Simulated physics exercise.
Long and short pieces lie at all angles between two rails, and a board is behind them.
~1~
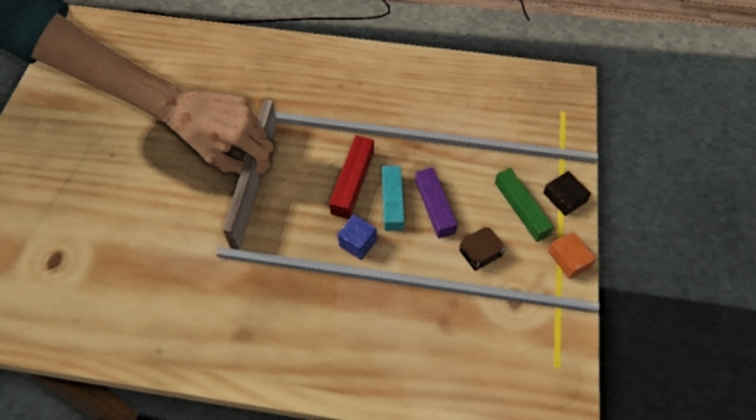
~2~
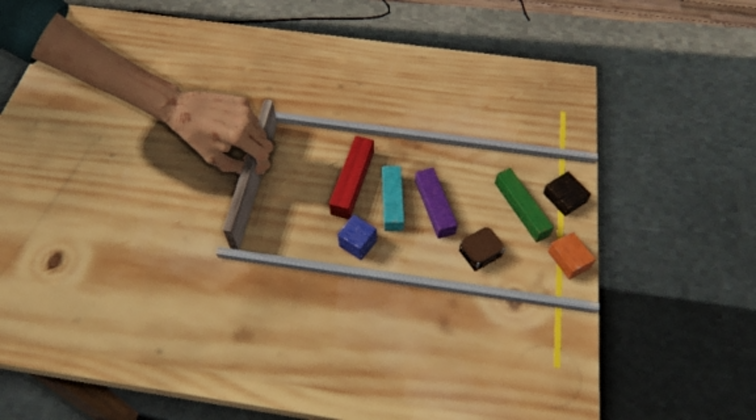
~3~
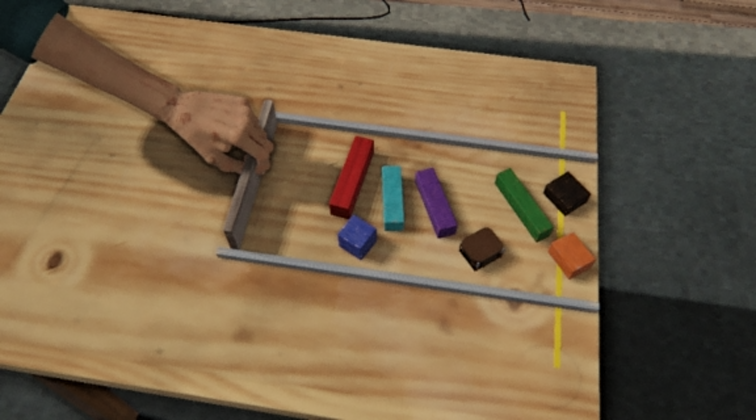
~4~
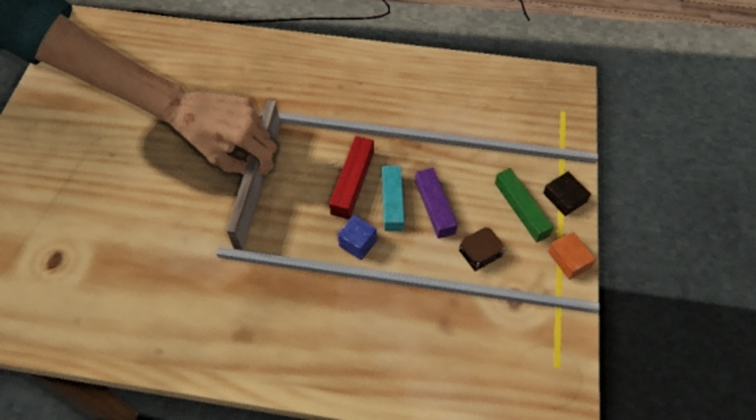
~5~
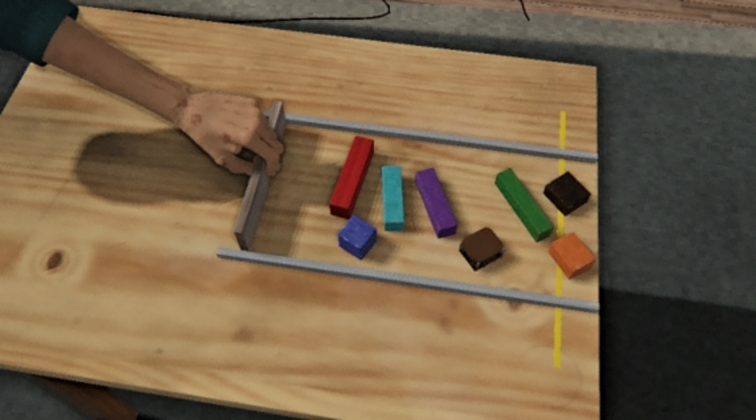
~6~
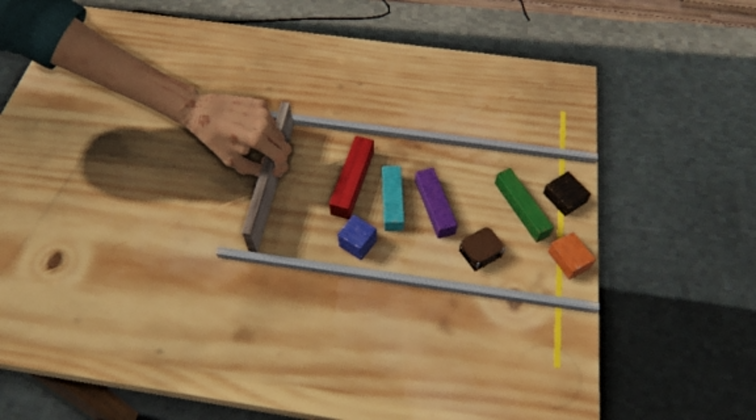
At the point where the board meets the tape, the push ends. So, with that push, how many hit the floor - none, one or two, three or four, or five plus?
After the push, at least five have dropped.
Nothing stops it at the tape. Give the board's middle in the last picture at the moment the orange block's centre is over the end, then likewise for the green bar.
Estimated middle: (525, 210), and (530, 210) for the other.
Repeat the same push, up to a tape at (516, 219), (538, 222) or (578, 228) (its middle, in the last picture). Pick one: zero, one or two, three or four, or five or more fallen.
Run 1 - one or two; run 2 - 3 or 4; run 3 - five or more.
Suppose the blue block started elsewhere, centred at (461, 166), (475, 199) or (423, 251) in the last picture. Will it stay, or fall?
At each spot in turn it holds steady, topples down and holds steady.
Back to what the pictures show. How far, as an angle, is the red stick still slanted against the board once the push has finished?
Out of line by around 0°.
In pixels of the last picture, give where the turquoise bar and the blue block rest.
Taking them in turn, first comes (593, 225), then (576, 264).
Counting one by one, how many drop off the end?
It is 5, no more and no fewer.
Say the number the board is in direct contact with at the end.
2 in contact.
Early on, none off yet; orange block at rest near (571, 256); black block at rest near (567, 193); green bar at rest near (523, 205).
Finally, the number that fall off is five or more; lost, purple bar, brown case, green bar, black block and orange block.
